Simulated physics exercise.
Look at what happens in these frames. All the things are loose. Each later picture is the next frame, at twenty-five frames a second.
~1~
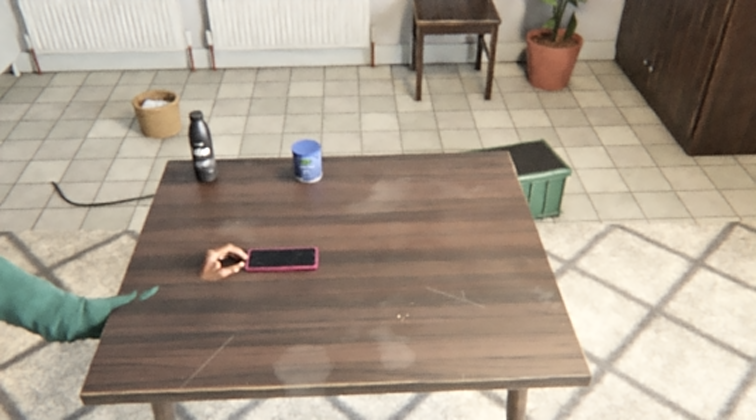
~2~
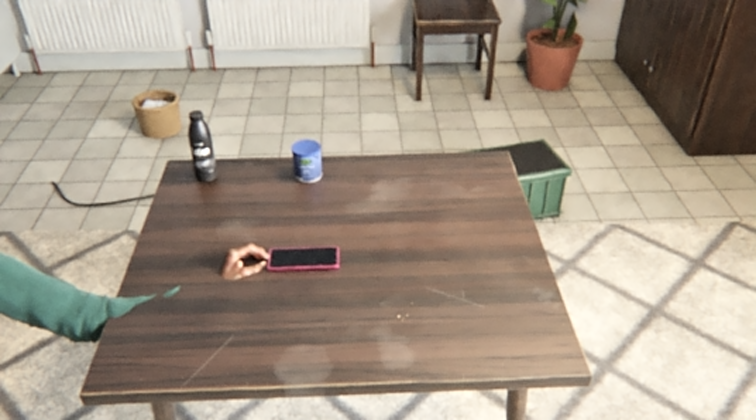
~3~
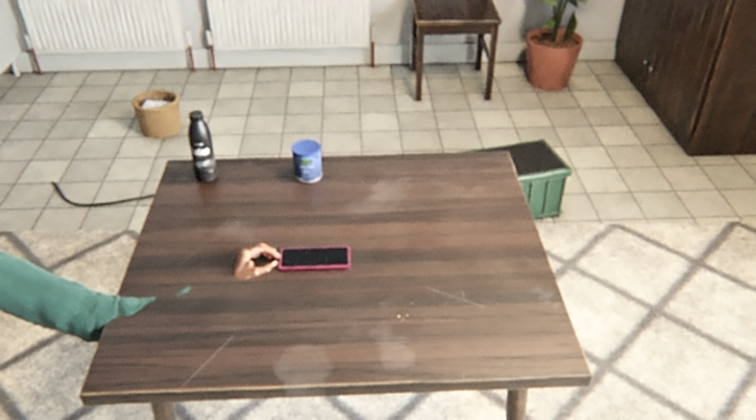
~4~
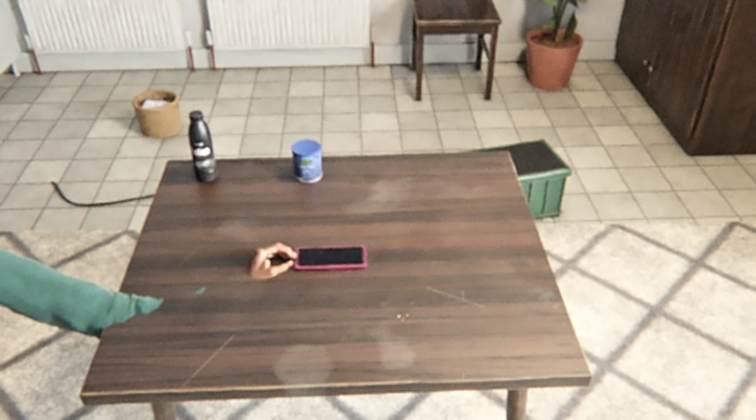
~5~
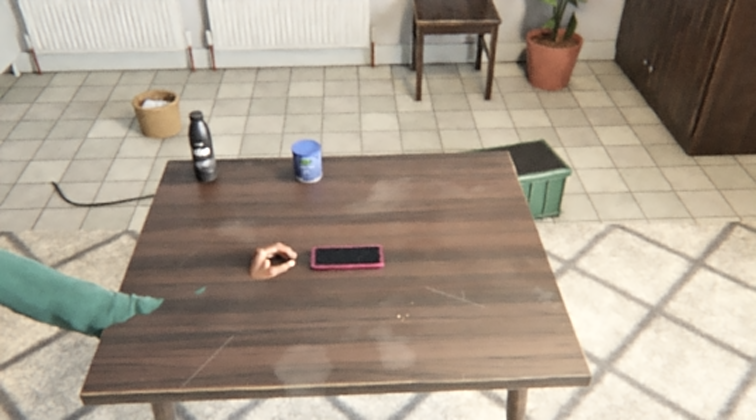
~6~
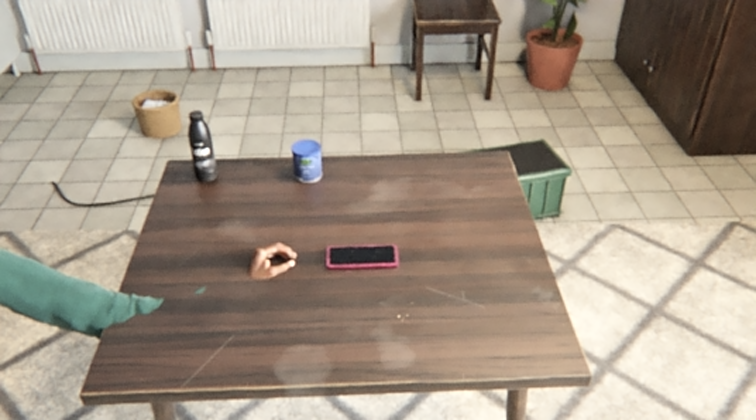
A pink phone is pushed right across a table by a hand, then slides slightly farther alone.
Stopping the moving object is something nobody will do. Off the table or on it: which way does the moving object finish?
On it.
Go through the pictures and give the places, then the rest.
Under the hand; pink phone (282, 259), in the first picture.
Under the hand; pink phone (304, 259), in the second picture.
Under the hand; pink phone (315, 258), in the third picture.
Pink phone (331, 258), in the fourth picture.
Pink phone (347, 257) slid a little, in the fifth picture.
Pink phone (362, 257) slid a little, in the sixth picture.
Then, 0.10 s after the last picture, pink phone slid about its own width near (391, 256).
Then, 0.20 s after the last picture, pink phone slid about its own width near (407, 256).
At rest, moved from the start, pink phone. Seen from the same camera at the end, pink phone near (411, 255).
